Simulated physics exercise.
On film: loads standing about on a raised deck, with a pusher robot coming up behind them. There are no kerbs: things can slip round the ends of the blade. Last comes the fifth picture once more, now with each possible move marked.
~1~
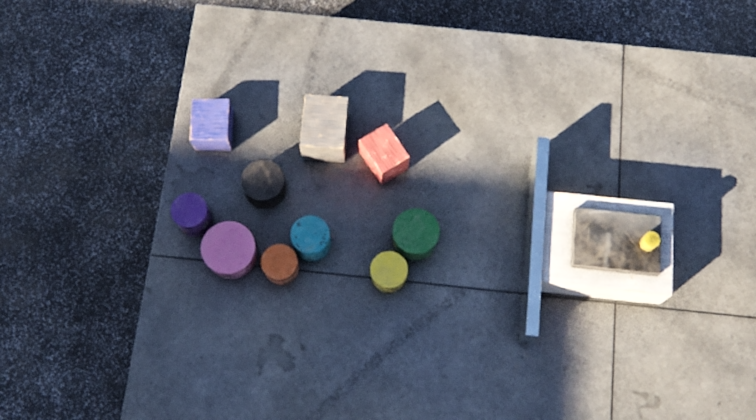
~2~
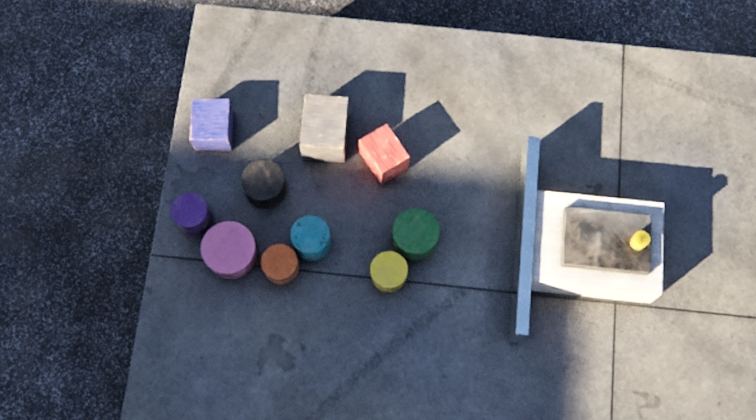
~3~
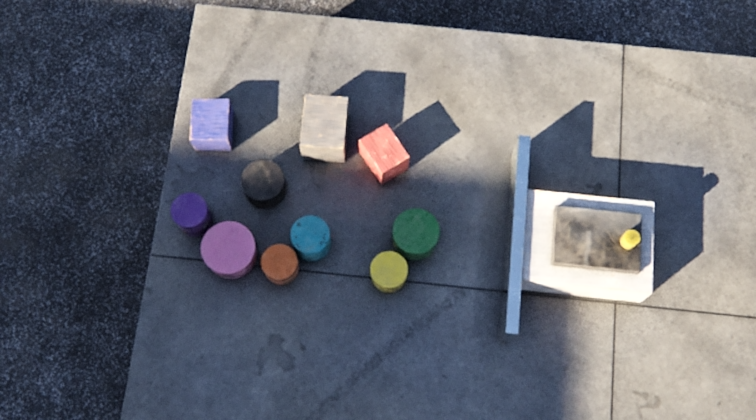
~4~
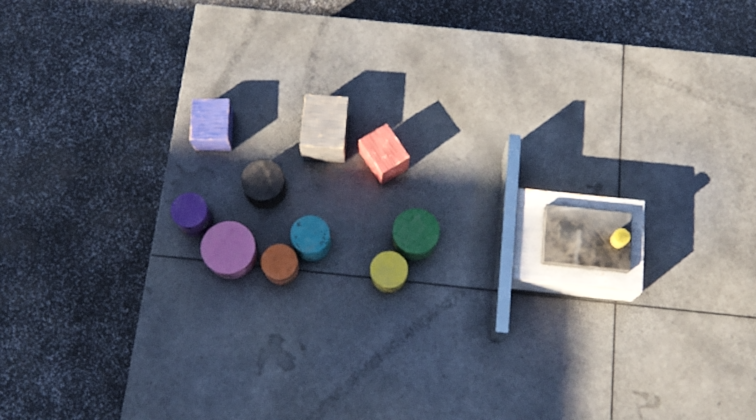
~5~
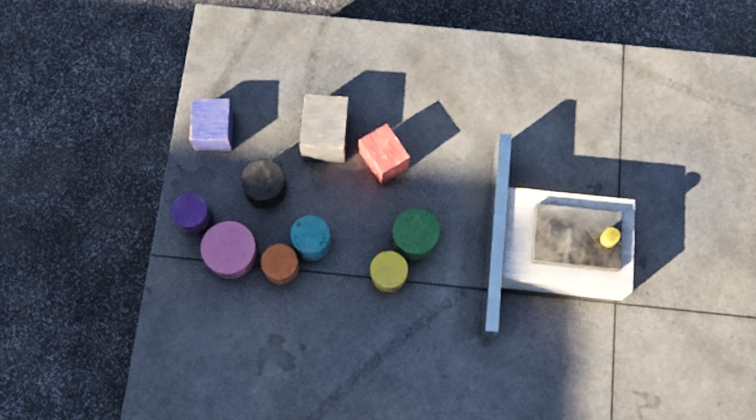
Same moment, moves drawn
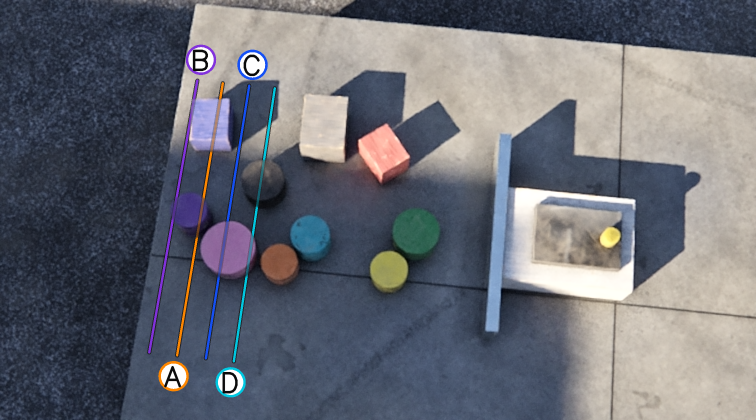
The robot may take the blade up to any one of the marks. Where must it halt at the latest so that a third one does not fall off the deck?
The farthest such stop is C.
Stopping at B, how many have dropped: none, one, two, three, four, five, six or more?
Six or more.
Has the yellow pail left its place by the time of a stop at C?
Yes.
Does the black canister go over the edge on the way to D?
No.
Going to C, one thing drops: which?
It is the blue crate.
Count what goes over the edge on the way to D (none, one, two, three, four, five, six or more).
The count is none.
On the marked copy, A at (201, 213); B at (174, 211); C at (228, 216); D at (255, 219).
Taking C. A third of the way, robot (471, 226); red crate (376, 153); yellow pail (371, 271).
Two thirds of the way, robot (372, 216); pink pail (207, 257); black canister (248, 176).
When it is over, robot (297, 209); blue crate over the edge; purple pail (158, 197); one fallen.
As for the rest, A drops six; B drops ten; D is within the limit but short.
